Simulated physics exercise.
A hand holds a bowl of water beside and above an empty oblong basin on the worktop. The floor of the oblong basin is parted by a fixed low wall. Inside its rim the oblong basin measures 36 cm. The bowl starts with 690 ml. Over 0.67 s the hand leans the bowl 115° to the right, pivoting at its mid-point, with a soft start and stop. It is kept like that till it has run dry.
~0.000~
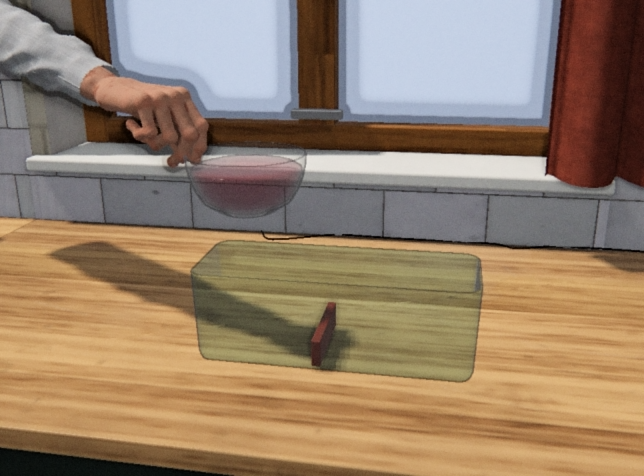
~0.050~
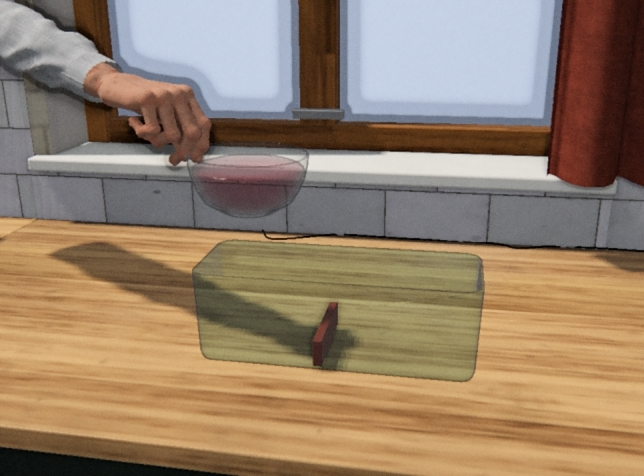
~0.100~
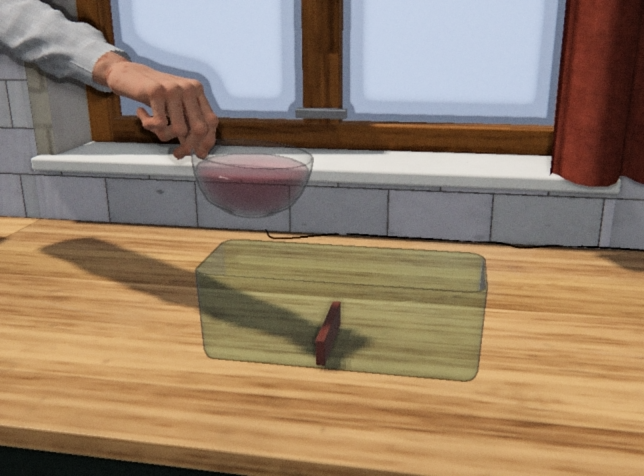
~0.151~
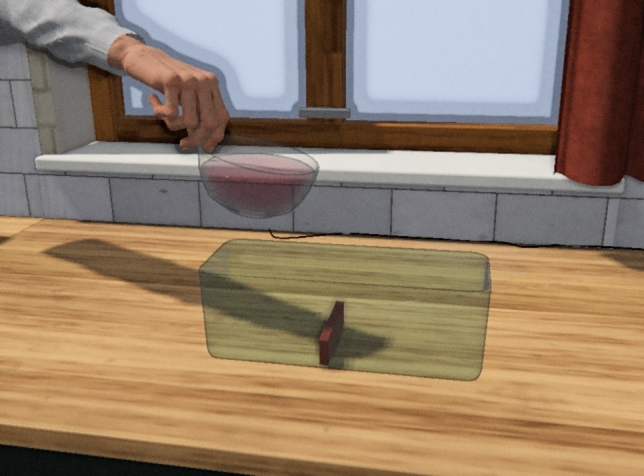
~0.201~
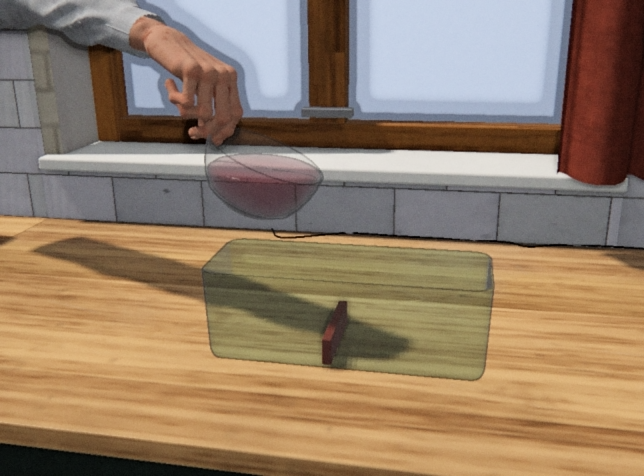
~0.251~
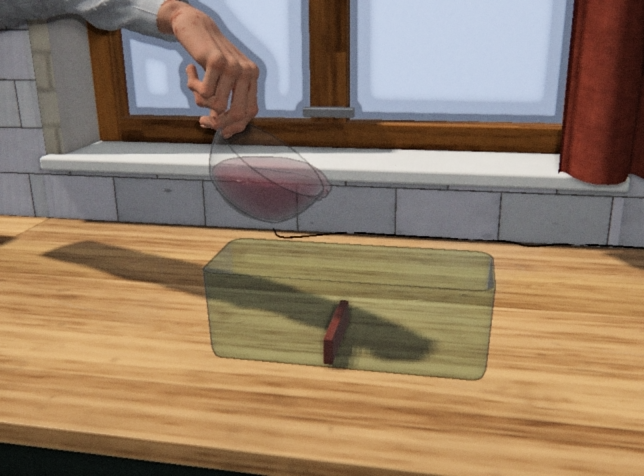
A kitchen worktop of pale wood lies beneath a brown-framed window with a red curtain at right, seen from slightly above. A grey-sleeved hand at left holds a clear bowl of pinkish liquid above a see-through, yellow-green oblong basin with a small dark red upright piece inside. The hand moves right, tilting the bowl rightward slowly, then faster, as its shadow stretches right and the camera drifts slightly left.
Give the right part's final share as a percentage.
The far part has some 64 per cent.
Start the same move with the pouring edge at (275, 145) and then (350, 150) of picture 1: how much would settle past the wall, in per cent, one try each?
In turn about 40 and 80 per cent.
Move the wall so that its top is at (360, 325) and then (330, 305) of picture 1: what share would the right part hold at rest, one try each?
First 30, then 55 per cent.
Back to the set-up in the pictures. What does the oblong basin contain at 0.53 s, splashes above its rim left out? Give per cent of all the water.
About 72 per cent.
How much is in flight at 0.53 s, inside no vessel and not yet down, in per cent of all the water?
Near 20 in a hundred.
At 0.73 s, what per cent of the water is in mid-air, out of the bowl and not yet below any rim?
Some 3 per cent.
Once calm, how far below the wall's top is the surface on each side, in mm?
Left about 22 mm, right about 18 mm.
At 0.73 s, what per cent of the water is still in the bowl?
Near 0 in a hundred.
Then, 0.53 s in, the tilt is 103° and 9 per cent is still to pour, 15 is left of the wall and 57 right of it.
Then, 0.73 s in, the tilt is 115° and 0 per cent is still to pour, 34 is left of the wall and 63 right of it.
Then, 0.94 s in, the tilt is 115° and 0 per cent is still to pour, 35 is left of the wall and 64 right of it.
Then, 1.17 s in, the tilt is 115° and 0 per cent is still to pour, 36 is left of the wall and 63 right of it.
Finally, 36 per cent lies left of the wall, 64 right of it and 1 outside.
